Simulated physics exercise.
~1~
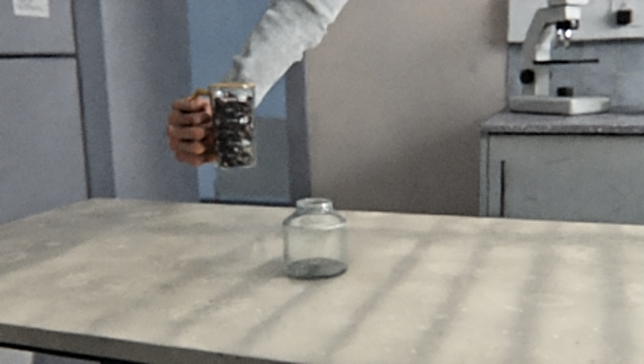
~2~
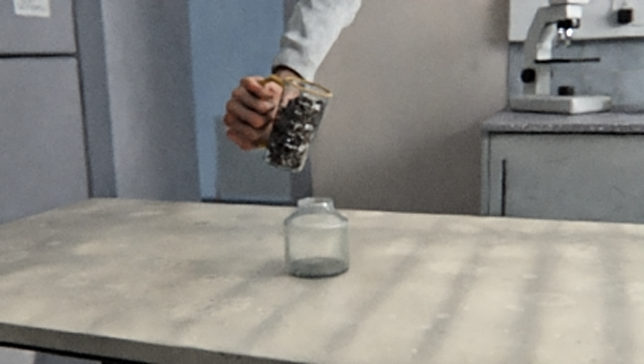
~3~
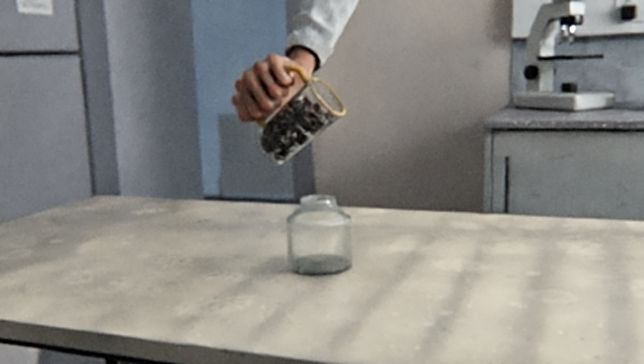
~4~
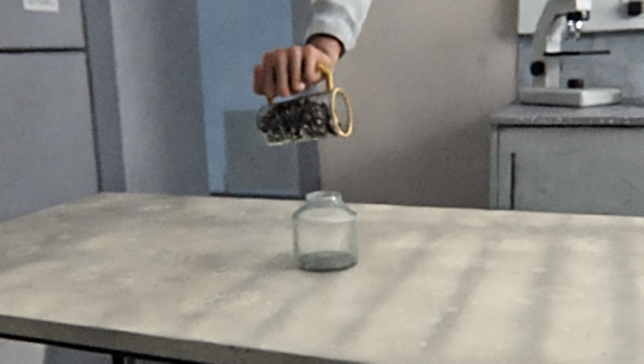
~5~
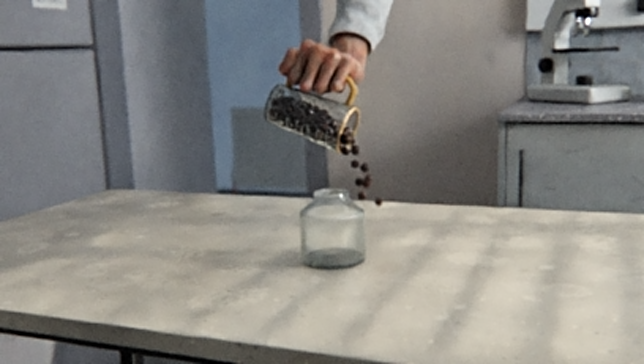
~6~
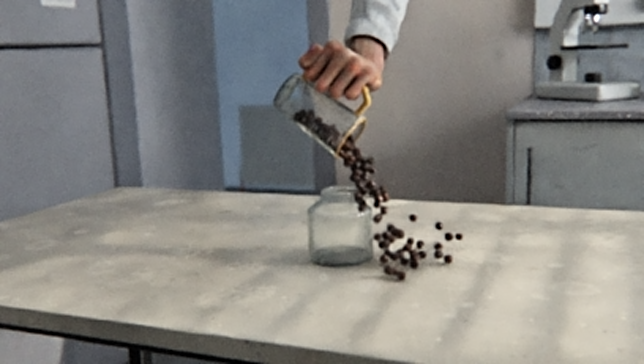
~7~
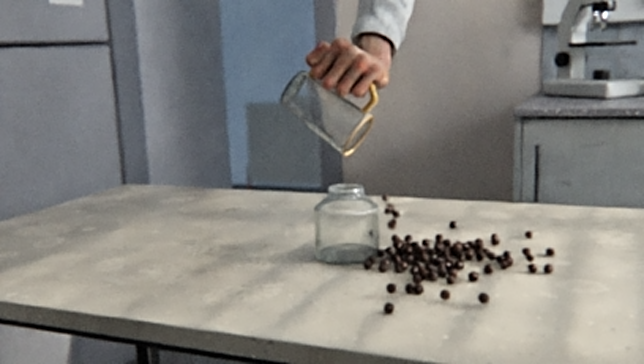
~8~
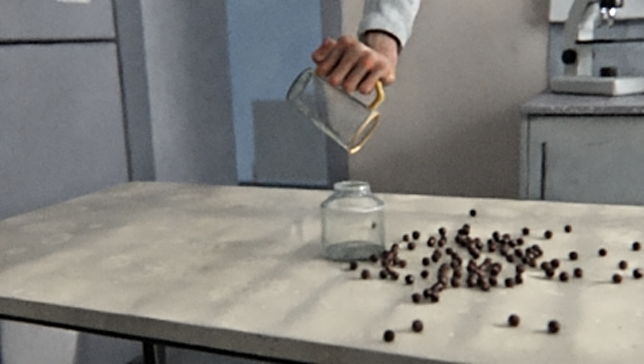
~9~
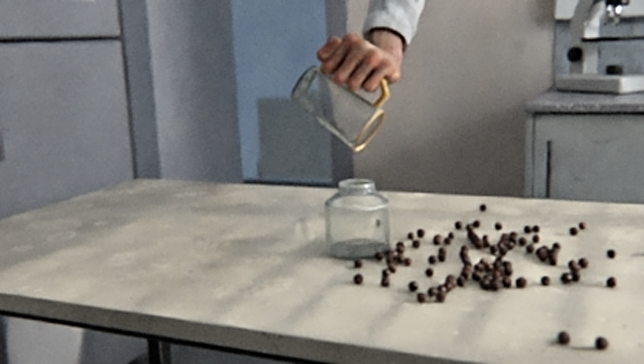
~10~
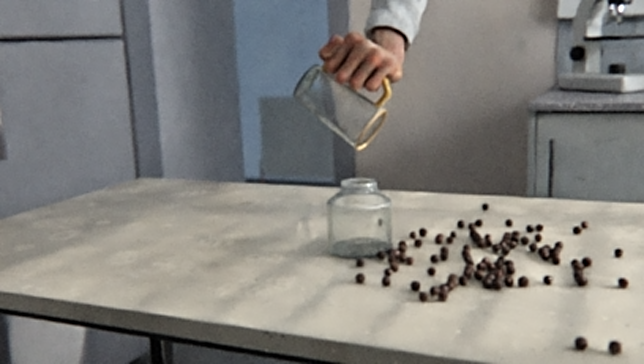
Dark round balls tumbled out of a glass cup as a hand tipped it over a small open jar on a table, but they all missed, bouncing and scattering to the right, leaving both the cup and the jar empty.
